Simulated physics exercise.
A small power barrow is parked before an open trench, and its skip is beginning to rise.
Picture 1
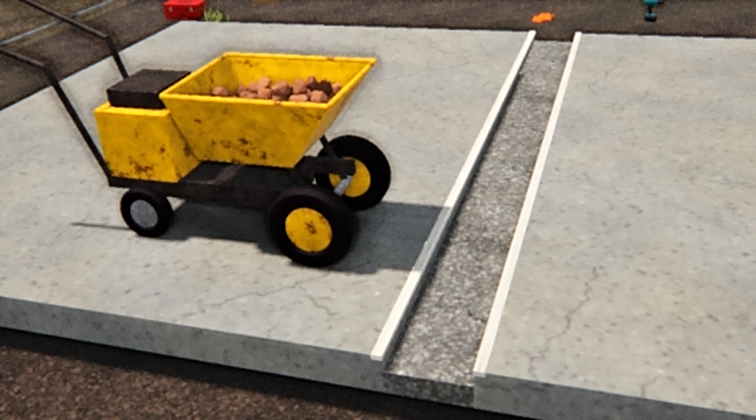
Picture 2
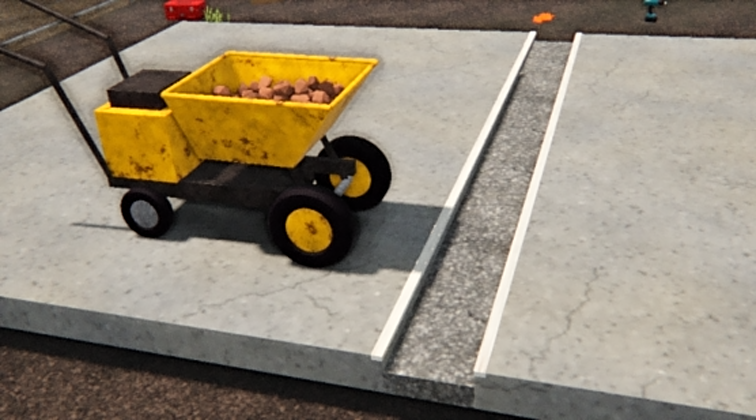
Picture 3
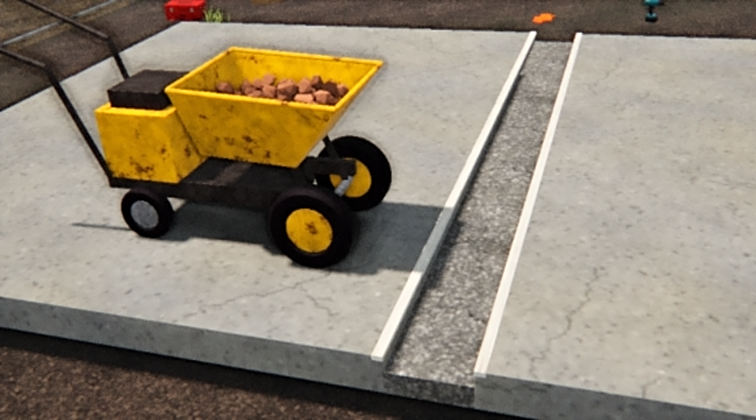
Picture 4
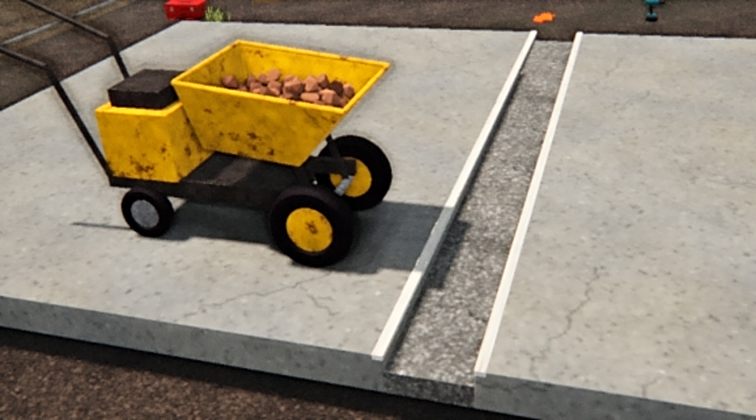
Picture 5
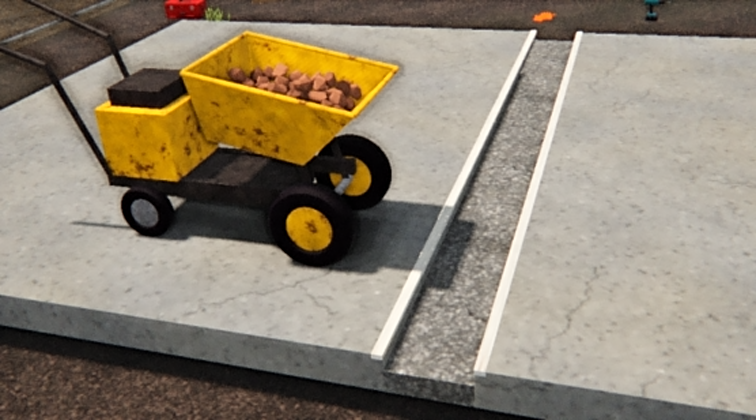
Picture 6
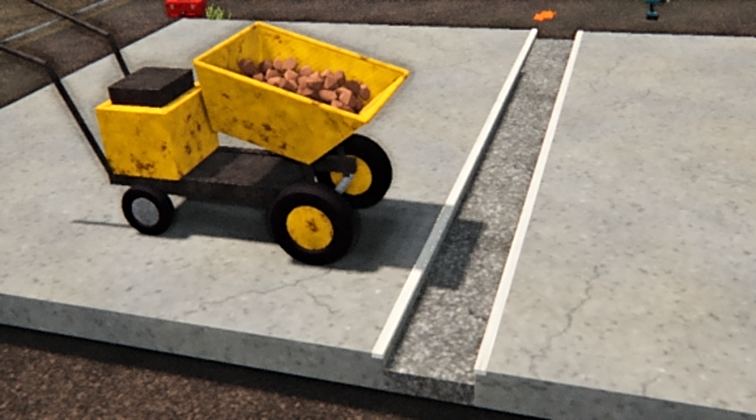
The yellow skip of a small power barrow, loaded with reddish-brown rubble, starts nearly level and tilts steadily forward to the right, its back end rising away from the body. The scuffed yellow barrow, with black wheels and dark handles at left, stands on a cracked grey concrete slab beside a pale-edged, gravelly trench. Seen from slightly above, the wheels stay put, the shadow shifts rightward, and the camera holds still.
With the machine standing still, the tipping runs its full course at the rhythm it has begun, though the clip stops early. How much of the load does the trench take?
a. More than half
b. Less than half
(a) More than half.
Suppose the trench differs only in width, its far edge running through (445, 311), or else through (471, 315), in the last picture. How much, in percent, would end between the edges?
10 %, give or take, and then 50 %.
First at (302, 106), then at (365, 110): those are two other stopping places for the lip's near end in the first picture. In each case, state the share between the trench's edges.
Roughly 90 per cent first, then roughly 30 per cent.
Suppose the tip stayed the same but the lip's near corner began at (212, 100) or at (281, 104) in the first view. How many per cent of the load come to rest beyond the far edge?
0 and 0 in a hundred, in that order.
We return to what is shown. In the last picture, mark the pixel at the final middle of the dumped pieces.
The centre settles at about (489, 246).
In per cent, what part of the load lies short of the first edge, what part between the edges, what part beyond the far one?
Short about 0 %, between about 75 %, beyond about 20 %.
Shortly afterwards, skip tipped steeply; the whole lot in the skip.
Next, skip tipped right over; the bulk in the skip; a little in or heaped over the trench; only a few beyond it; only a few falling.
Some moments later, skip tipped right over; a little in the skip; near two thirds in or heaped over the trench; near a quarter beyond it.
In the end, skip tipped right over; a little in the skip; the bulk in or heaped over the trench; near a quarter beyond it.
